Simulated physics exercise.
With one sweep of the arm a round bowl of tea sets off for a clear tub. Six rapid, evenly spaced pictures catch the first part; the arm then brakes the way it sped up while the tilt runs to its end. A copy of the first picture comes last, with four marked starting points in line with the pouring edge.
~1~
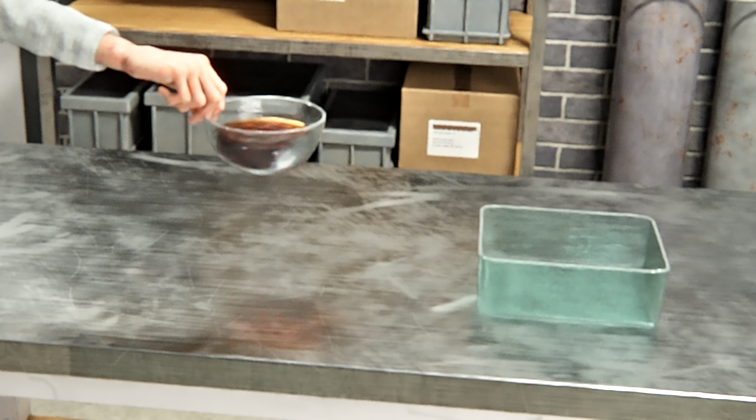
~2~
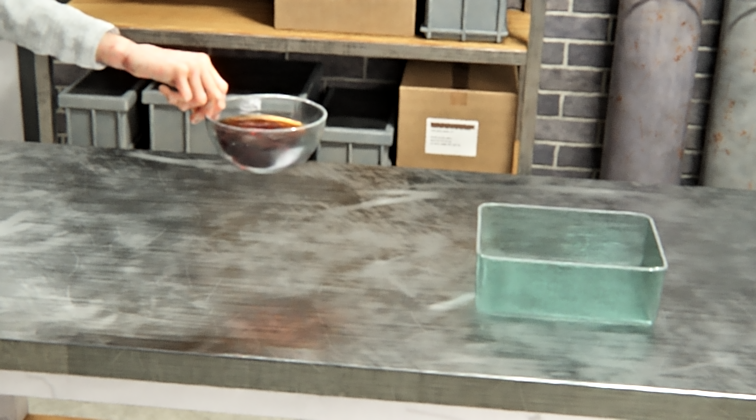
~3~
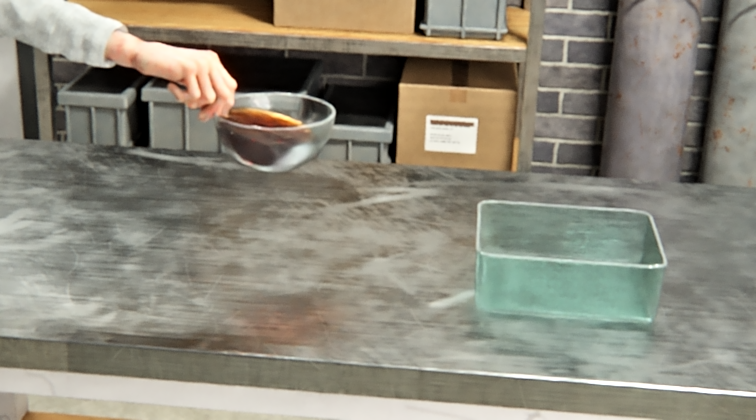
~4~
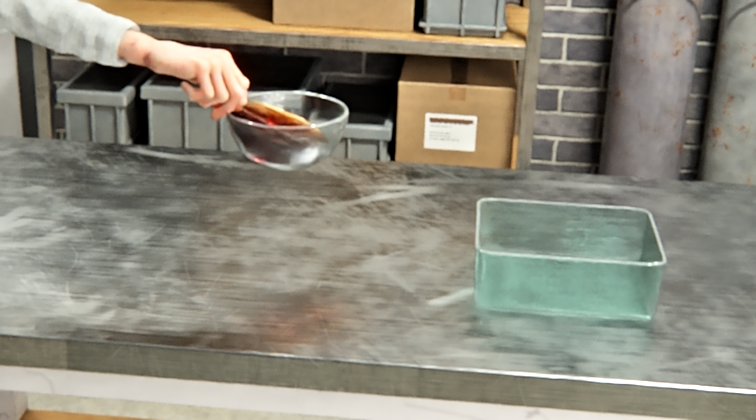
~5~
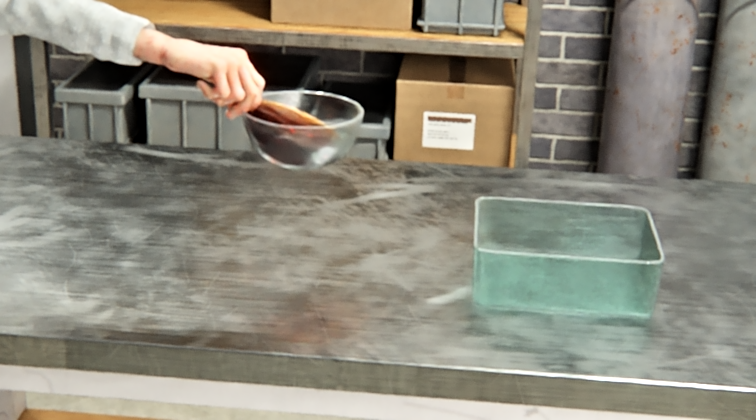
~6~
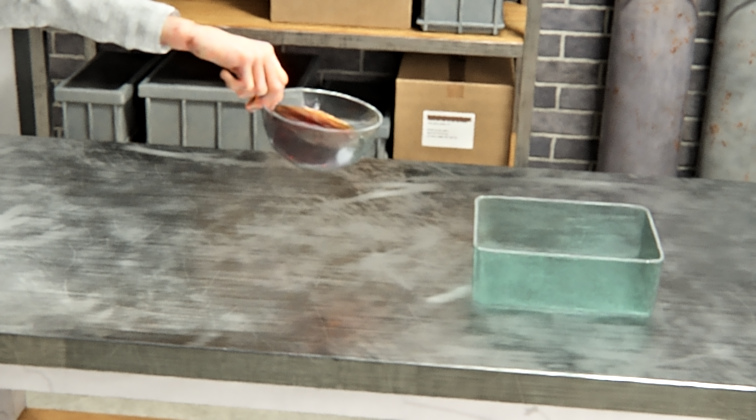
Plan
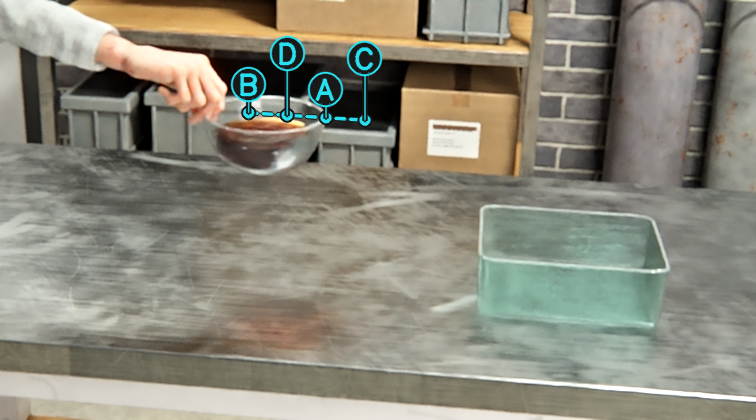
A hand carried a round glass bowl of dark tea rightward above a worn gray table, the liquid sloshing inside and the bowl tilting slightly, while a clear, greenish tub sat still on the right.
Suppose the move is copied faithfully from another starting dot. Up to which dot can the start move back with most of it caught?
Take C.
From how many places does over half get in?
One of the four.
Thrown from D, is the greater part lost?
Yes.
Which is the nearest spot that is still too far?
That is spot A.
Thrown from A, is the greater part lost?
Yes.
On the marked copy, A at (325, 117); B at (248, 112); C at (364, 120); D at (287, 115).
With A, about 33 % lands in the tub, 64 % falls short and 3 % goes beside or beyond.
With B, about 0 % lands in the tub, 100 % falls short.
With C, about 63 % lands in the tub, 29 % falls short and 8 % goes beside or beyond.
With D, about 0 % lands in the tub, 99 % falls short.
